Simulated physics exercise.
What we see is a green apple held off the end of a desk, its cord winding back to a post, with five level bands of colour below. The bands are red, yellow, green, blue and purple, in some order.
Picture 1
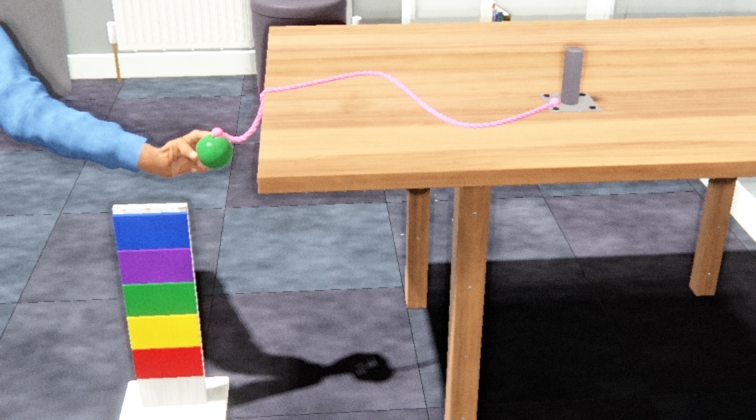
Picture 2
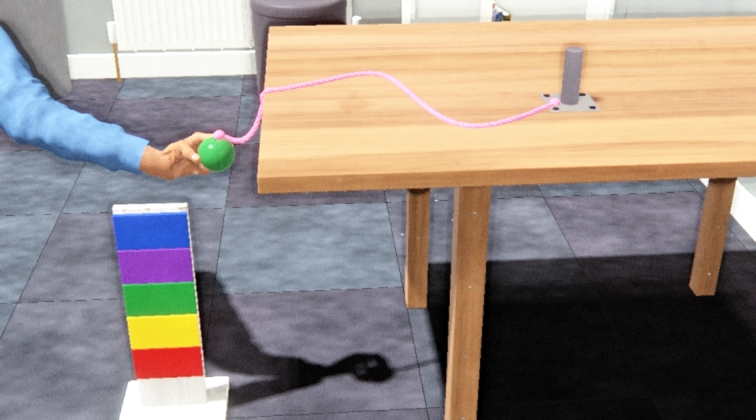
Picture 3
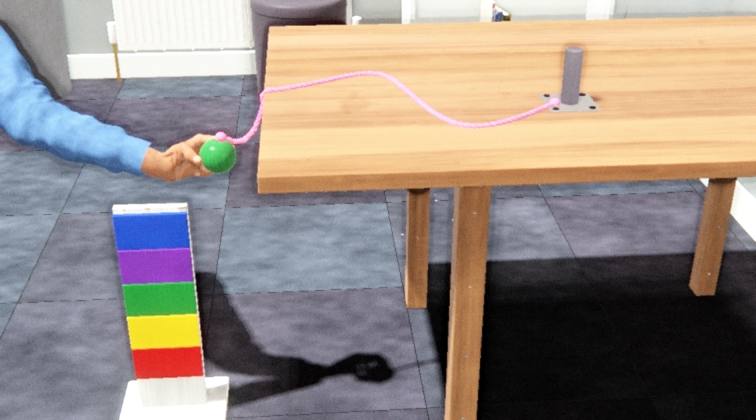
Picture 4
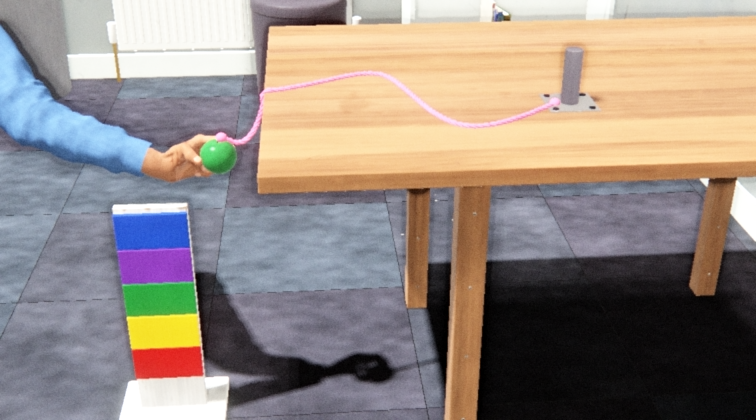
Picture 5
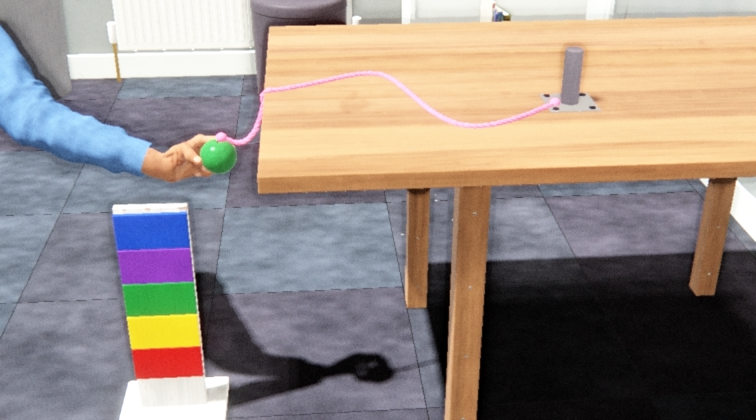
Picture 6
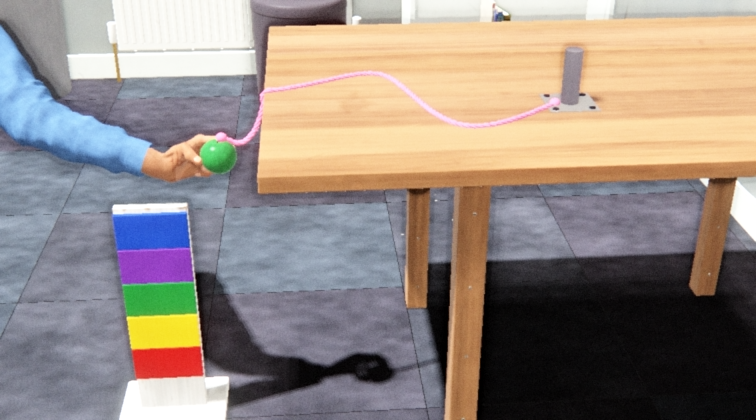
The clip opens on a hand in a blue sleeve holding a green ball-like object off the left end of a wooden table, a pink cord winding back to a post, with stacked colour bands below. The hand shifts very slightly right and down, then stays still, the cord barely changing.
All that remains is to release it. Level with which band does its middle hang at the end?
Its centre hangs level with the green band.
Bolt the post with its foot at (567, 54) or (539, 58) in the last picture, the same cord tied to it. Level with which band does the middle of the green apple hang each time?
In that order: Purple; green.
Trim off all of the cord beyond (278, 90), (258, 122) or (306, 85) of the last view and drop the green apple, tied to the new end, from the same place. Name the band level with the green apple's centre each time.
In that order: Blue; purple; above them all.
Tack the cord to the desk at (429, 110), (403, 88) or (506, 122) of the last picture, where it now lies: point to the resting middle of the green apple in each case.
Near (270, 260), (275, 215) and (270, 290).
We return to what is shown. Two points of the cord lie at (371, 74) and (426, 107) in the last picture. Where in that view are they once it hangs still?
About (262, 120), and the other about (376, 106).
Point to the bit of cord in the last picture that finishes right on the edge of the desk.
At (377, 74), roughly.
Soon after, apple near (263, 276); level with purple.
Then, apple near (278, 317); level with green.
At rest, apple near (273, 317); level with green. Its middle rests at the green band.
